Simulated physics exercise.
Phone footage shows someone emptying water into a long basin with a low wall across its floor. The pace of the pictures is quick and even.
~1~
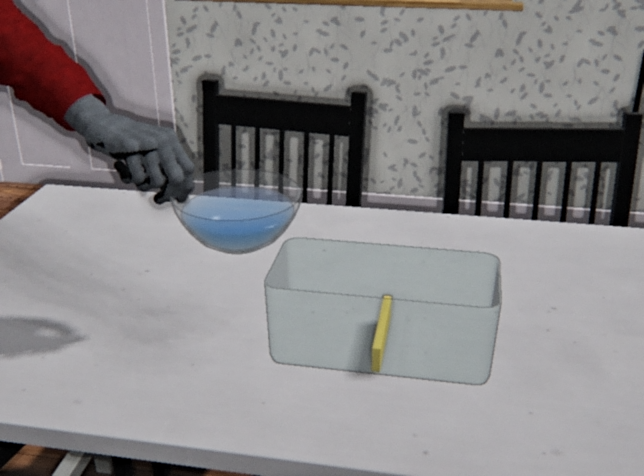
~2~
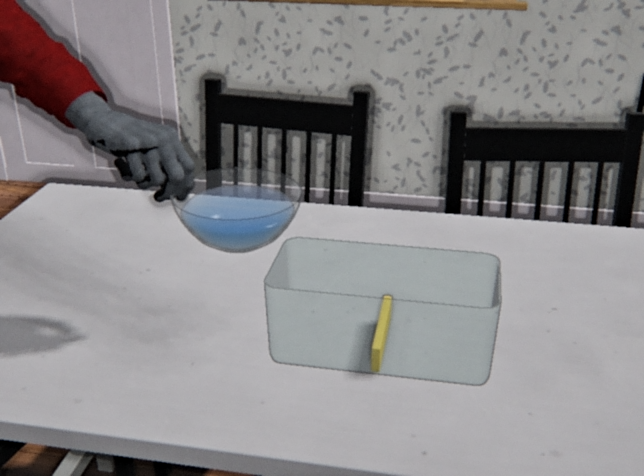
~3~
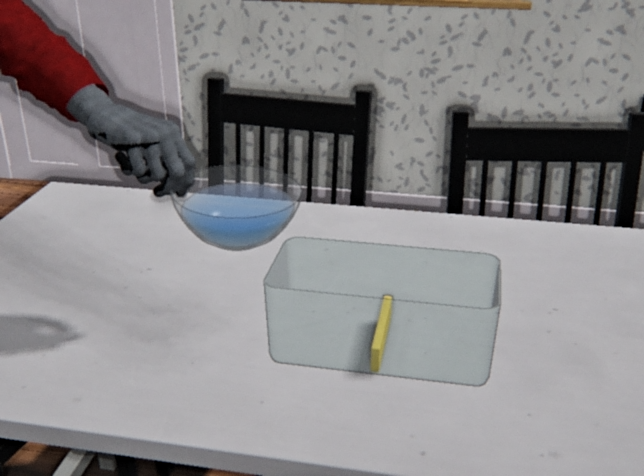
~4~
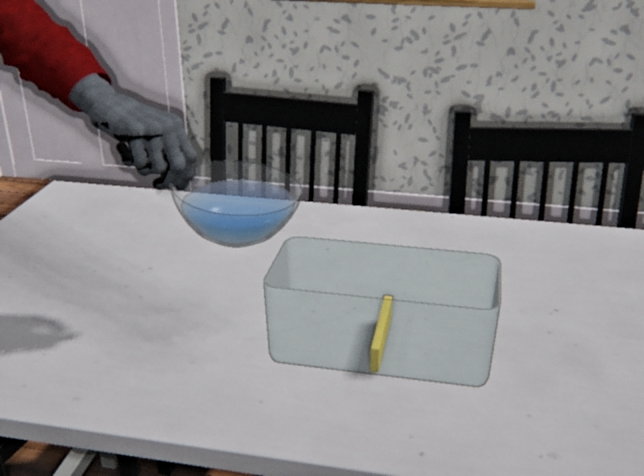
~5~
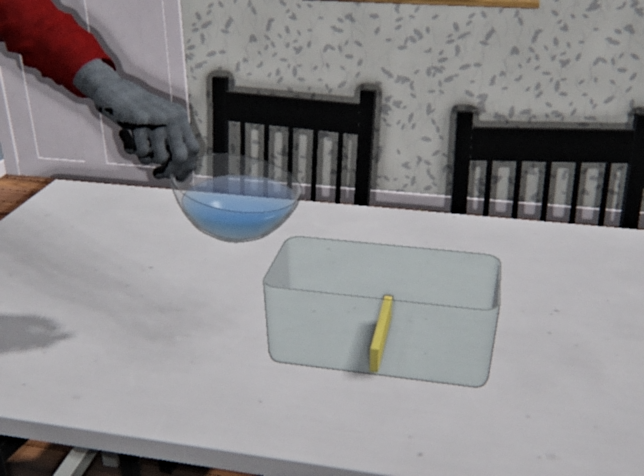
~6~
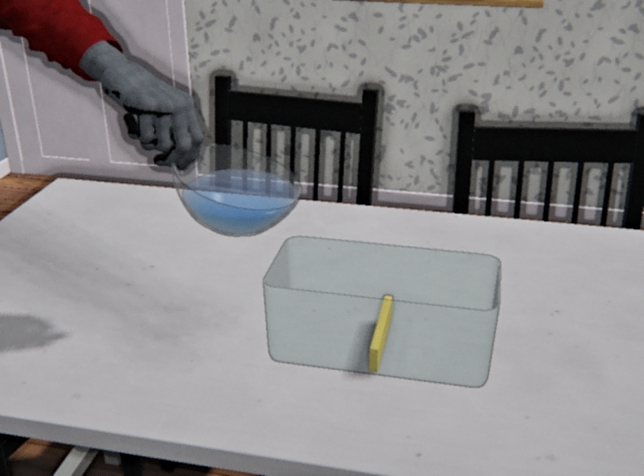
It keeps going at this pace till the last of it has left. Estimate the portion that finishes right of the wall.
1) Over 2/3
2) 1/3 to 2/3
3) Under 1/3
1/3 to 2/3 (2).
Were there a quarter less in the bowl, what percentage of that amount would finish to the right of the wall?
About 40 parts in a hundred, give or take.
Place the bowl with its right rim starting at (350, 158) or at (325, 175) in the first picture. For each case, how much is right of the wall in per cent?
It comes to about 80 %, followed by about 75 %.
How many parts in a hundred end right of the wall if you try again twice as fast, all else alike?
Some 40 per cent.
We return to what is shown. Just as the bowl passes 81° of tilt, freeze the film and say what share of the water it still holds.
Roughly 35 percent.
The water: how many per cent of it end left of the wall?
50 in a hundred.
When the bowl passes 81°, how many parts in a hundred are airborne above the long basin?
It's close to 50 per cent.
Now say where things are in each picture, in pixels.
In the first frame, tilt 0°; pouring edge (300, 199); surface from (184, 203) to (295, 211); the long basin's rim runs from (275, 262) to (500, 281); the wall's top is at (382, 322).
In the second frame, tilt 1°; pouring edge (300, 199); surface from (185, 201) to (295, 210).
In the third frame, tilt 3°; pouring edge (300, 199); surface from (184, 199) to (295, 208).
In the fourth frame, tilt 6°; pouring edge (300, 199); surface from (185, 195) to (295, 205).
In the fifth frame, tilt 10°; pouring edge (300, 199); surface from (186, 189) to (296, 202).
In the sixth frame, tilt 16°; pouring edge (300, 199); surface from (187, 182) to (297, 197).
A moment on, the bowl is tipped on its side and 36 per cent is still to pour, 14 is left of the wall and 0 right of it.
Next, the bowl is tipped right over and 0 per cent is still to pour, 42 is left of the wall and 56 right of it.
Then the bowl is tipped right over and 0 per cent is still to pour, 49 is left of the wall and 49 right of it.
Later the bowl is tipped right over and 0 per cent is still to pour, 49 is left of the wall and 49 right of it.
At rest 49 per cent lies left of the wall, 49 right of it and 2 outside.
